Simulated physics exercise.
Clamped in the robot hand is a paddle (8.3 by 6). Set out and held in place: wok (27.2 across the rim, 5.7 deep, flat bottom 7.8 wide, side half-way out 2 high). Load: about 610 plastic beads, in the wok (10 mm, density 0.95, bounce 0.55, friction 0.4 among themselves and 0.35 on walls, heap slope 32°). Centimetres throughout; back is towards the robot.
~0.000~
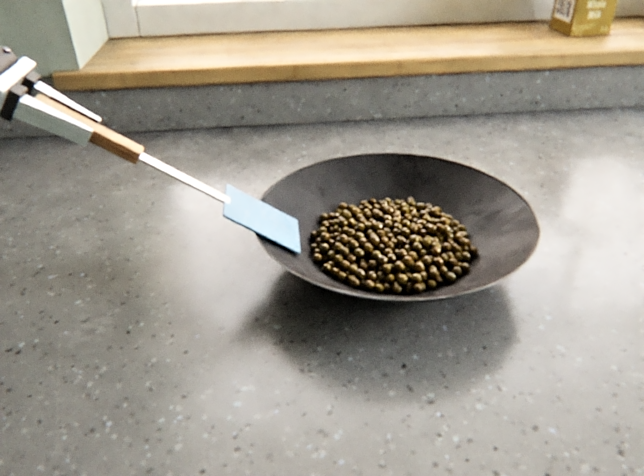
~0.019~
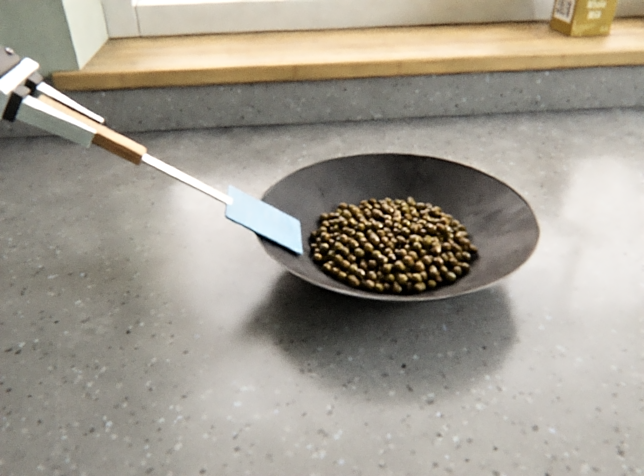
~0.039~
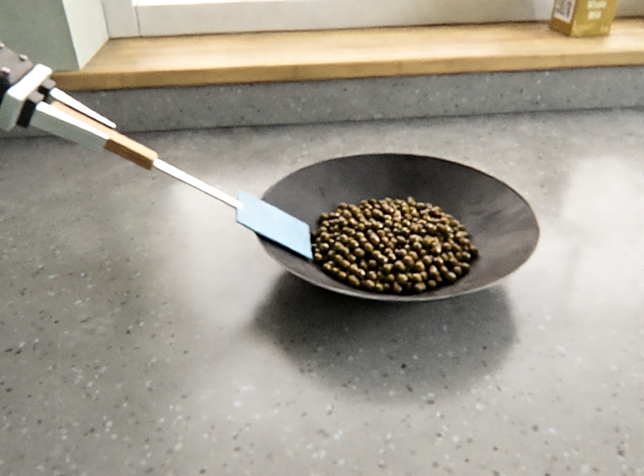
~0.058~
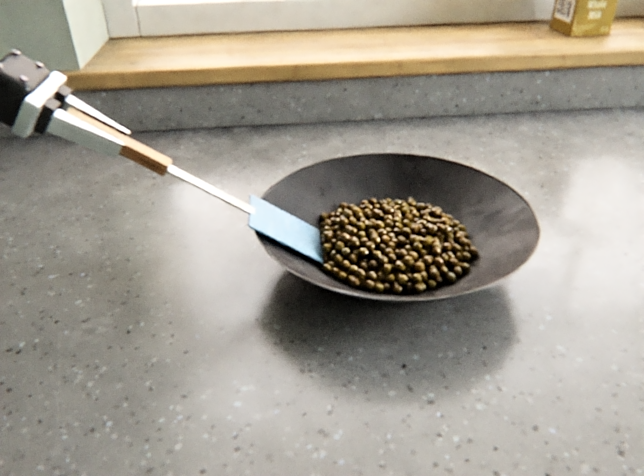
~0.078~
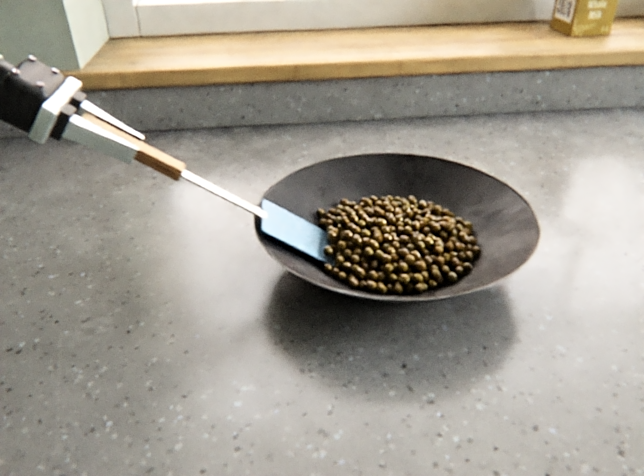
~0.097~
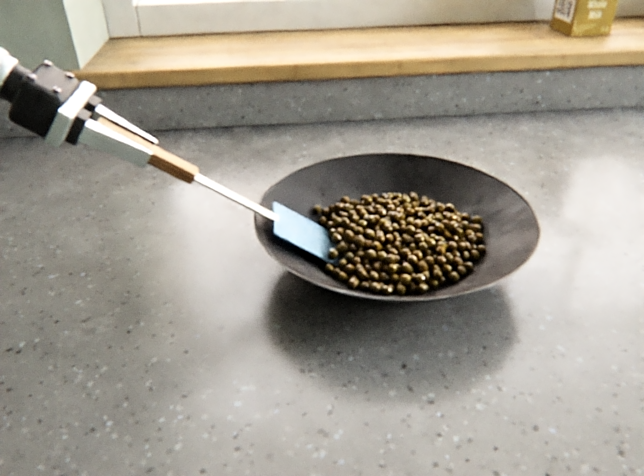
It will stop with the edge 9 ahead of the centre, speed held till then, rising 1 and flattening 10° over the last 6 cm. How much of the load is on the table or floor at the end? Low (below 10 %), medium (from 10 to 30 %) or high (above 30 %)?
A low share, below 10 %, ends on the table or floor.
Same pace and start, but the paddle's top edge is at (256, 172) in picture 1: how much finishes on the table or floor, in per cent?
About 15 per cent.
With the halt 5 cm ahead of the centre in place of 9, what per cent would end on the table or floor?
In that case some 0 per cent.
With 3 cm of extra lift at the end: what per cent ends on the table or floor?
About 10 per cent.
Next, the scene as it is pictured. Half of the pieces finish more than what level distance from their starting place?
Some 4 cm.
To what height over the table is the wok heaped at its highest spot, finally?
Some 7.0 cm.
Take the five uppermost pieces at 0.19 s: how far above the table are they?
Roughly 5 cm.
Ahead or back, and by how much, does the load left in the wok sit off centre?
Roughly 4.0 cm ahead.
After 0.19 s, sloping 35°, highest piece 5 above the table; 609 in the wok.
After 0.27 s, sloping 31°, highest piece 6 above the table; 609 in the wok.
After 0.52 s, sloping 25°, highest piece 7 above the table; 571 in the wok, 30 on the table or floor, 8 on the blade or in flight.
After 1.57 s, sloping 25°, highest piece 7 above the table; 570 in the wok, 39 on the table or floor.
At rest, 570 in the wok, 39 on the table or floor. That is 6 % on the table or floor.
